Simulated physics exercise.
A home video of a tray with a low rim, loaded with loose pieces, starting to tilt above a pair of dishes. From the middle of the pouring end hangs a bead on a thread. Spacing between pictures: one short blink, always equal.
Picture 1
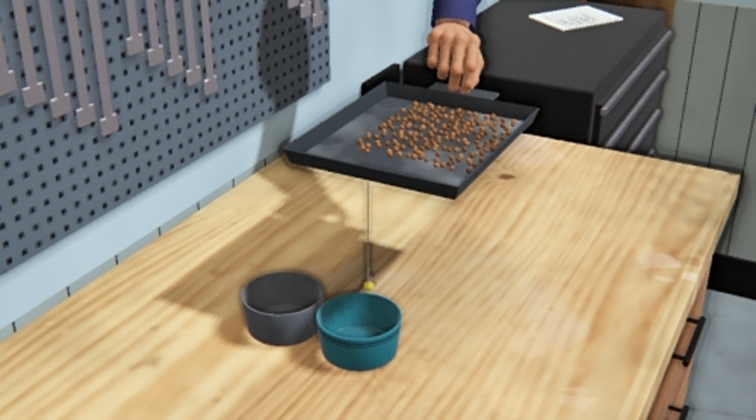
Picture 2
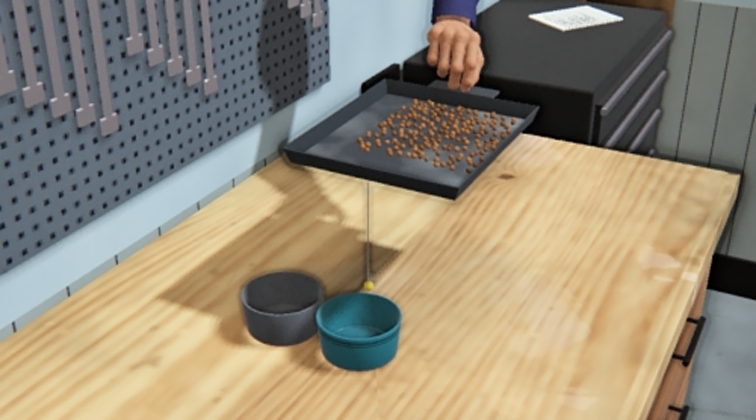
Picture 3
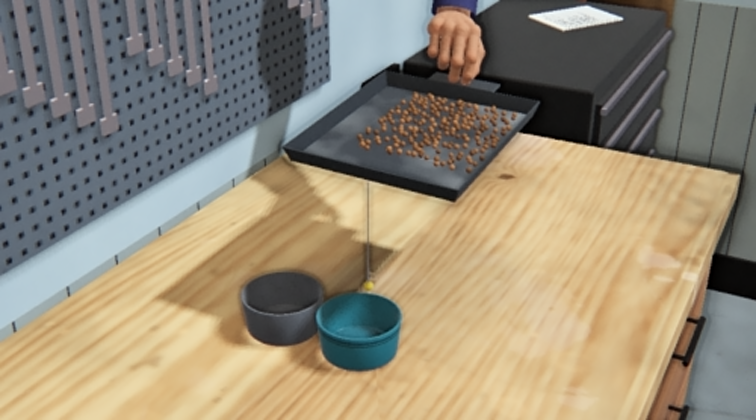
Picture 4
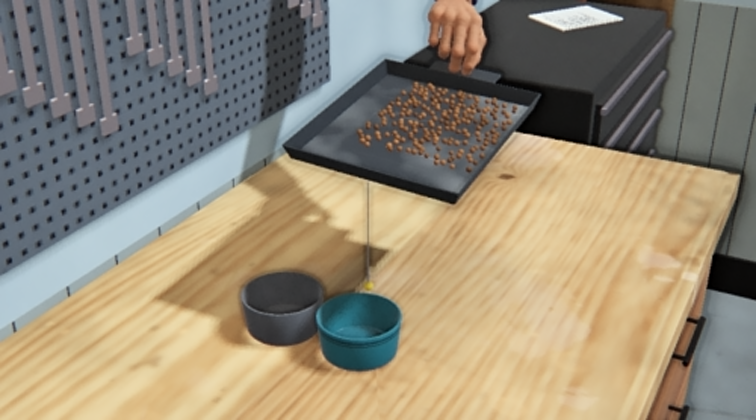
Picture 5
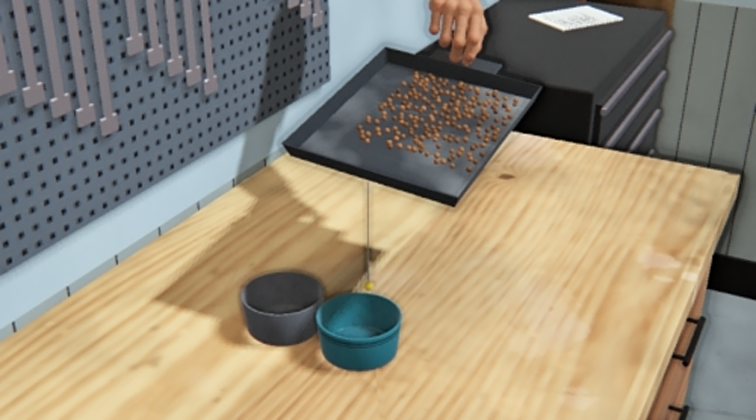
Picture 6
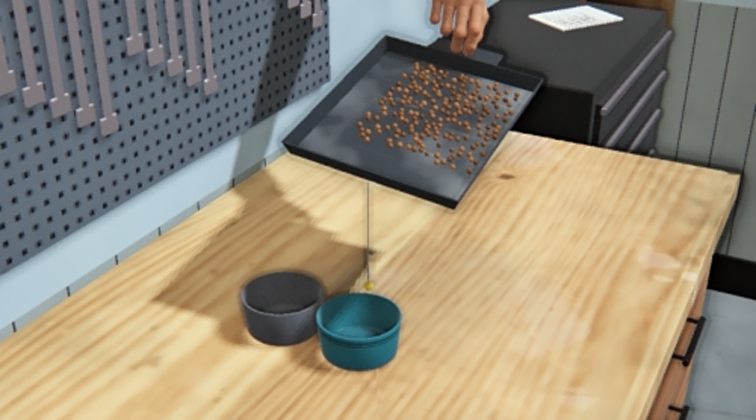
Above two dishes on a wooden bench, a hand gradually tilts a tray of brown balls.
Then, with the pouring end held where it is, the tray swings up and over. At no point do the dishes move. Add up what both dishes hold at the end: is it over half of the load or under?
The load will mostly be spilled.
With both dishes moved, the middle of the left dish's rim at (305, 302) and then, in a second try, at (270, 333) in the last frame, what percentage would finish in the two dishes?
Around 10 and then 0 per cent.
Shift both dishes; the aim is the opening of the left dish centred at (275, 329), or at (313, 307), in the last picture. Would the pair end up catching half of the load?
With the first shift the pair saves less than a half; with the second, less than a half.
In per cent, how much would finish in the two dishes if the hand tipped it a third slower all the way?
Close to 0 in a hundred.
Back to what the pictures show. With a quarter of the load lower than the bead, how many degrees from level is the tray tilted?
Somewhere near 65°.
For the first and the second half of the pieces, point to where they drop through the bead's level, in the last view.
First part (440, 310), rest (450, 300).
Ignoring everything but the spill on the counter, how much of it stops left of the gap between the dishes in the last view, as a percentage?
It comes to near 0 percent of the spill.
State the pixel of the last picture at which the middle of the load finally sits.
Close to (453, 377), more or less.
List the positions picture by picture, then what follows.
Corners of the pouring end near (290, 147) and (455, 183), level; middle of the load near (441, 132), cereal balls; left dish near (261, 327); right dish near (339, 351); bead on its thread near (368, 286), in the first frame.
Corners of the pouring end near (290, 147) and (455, 184), level; middle of the load near (441, 131), in the second frame.
Corners of the pouring end near (290, 146) and (455, 186), tipped barely, lowest at the right corner; middle of the load near (441, 127), in the third frame.
Corners of the pouring end near (290, 144) and (455, 189), tipped a little, lowest at the right corner; middle of the load near (441, 121), in the fourth frame.
Corners of the pouring end near (290, 142) and (455, 193), tipped a little, lowest at the right corner; middle of the load near (442, 115), in the fifth frame.
Corners of the pouring end near (290, 140) and (455, 196), tipped clearly, lowest at the right corner; middle of the load near (442, 111); left dish near (261, 327); right dish near (339, 351), in the sixth frame.
Shortly afterwards, tray tipped steeply; the bulk on the tray; a little outside both; a little in the air.
Next, tray tipped right over; a little on the tray; near two thirds outside both; near a quarter in the air.
Some moments later, tray tipped past a quarter turn; the whole lot outside both.
In the end, tray tipped past a quarter turn; none at all in the right dish; none at all in the left dish; the whole lot outside both.
